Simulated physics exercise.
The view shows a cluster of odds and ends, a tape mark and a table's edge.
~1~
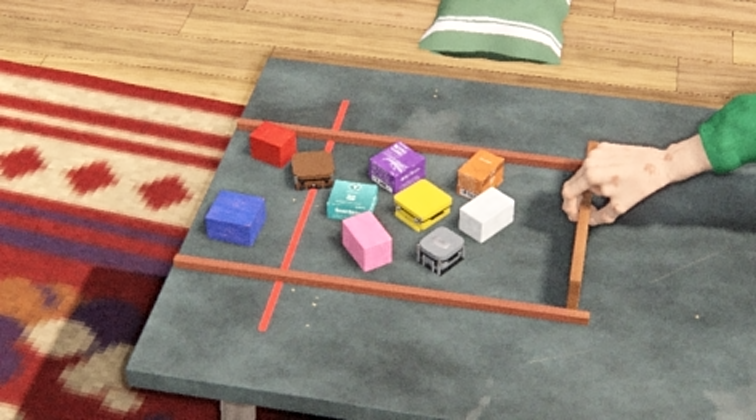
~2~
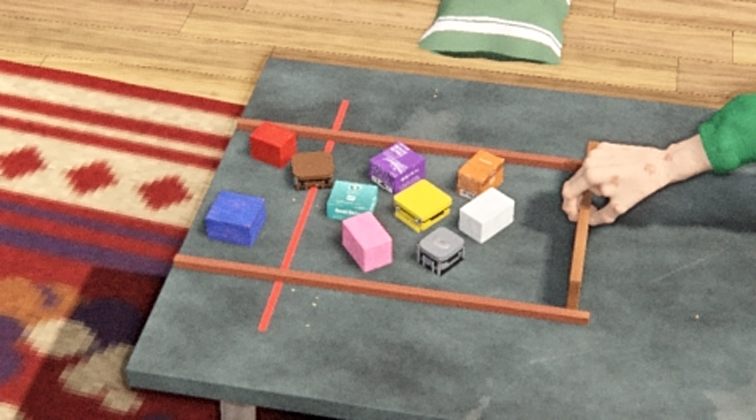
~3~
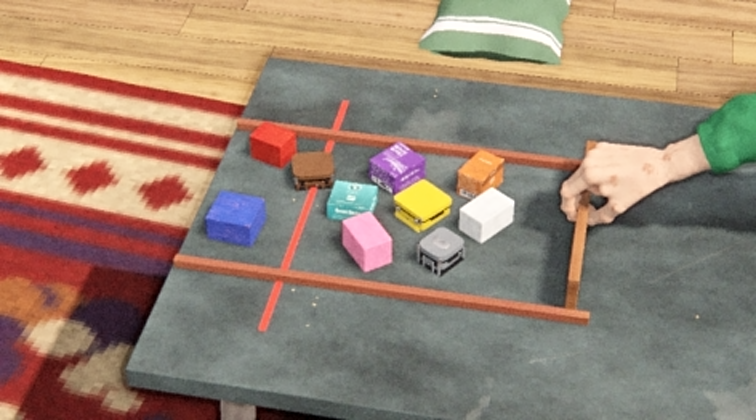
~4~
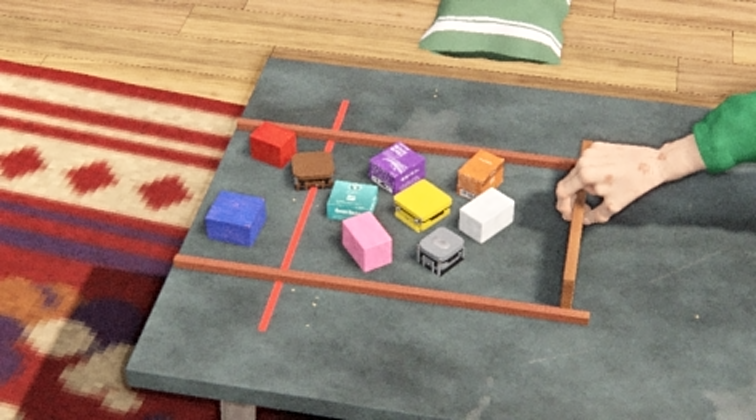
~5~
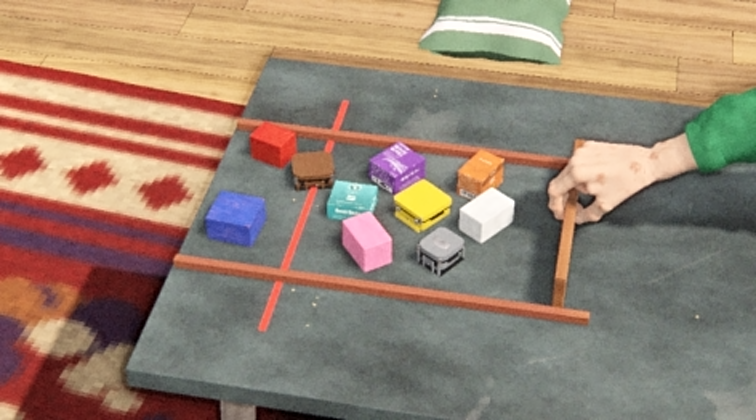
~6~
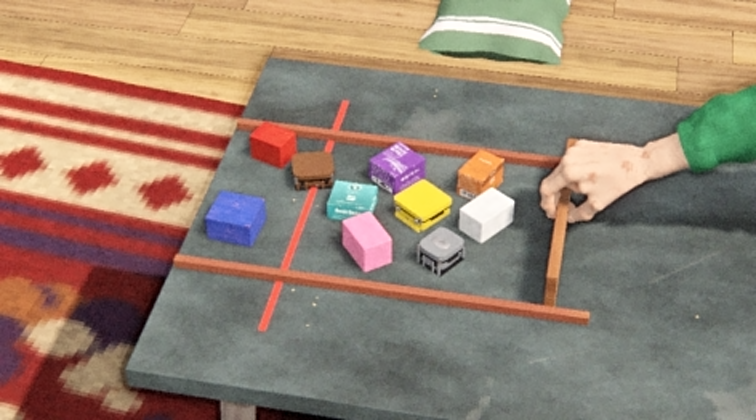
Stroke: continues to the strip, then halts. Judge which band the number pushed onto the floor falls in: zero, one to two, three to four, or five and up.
It falls in the zero band.
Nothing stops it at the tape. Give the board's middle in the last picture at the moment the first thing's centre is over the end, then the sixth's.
Pixels in order: Roughly (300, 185), roughly (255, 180).
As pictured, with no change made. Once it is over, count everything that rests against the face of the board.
Number: 3.
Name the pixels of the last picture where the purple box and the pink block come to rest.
Purple box at (280, 138), pink block at (249, 222).
A little later, none off yet; blue block at rest near (236, 219); red block at rest near (273, 145); brown case at rest near (313, 171).
When it is over, the number that fall off is zero.
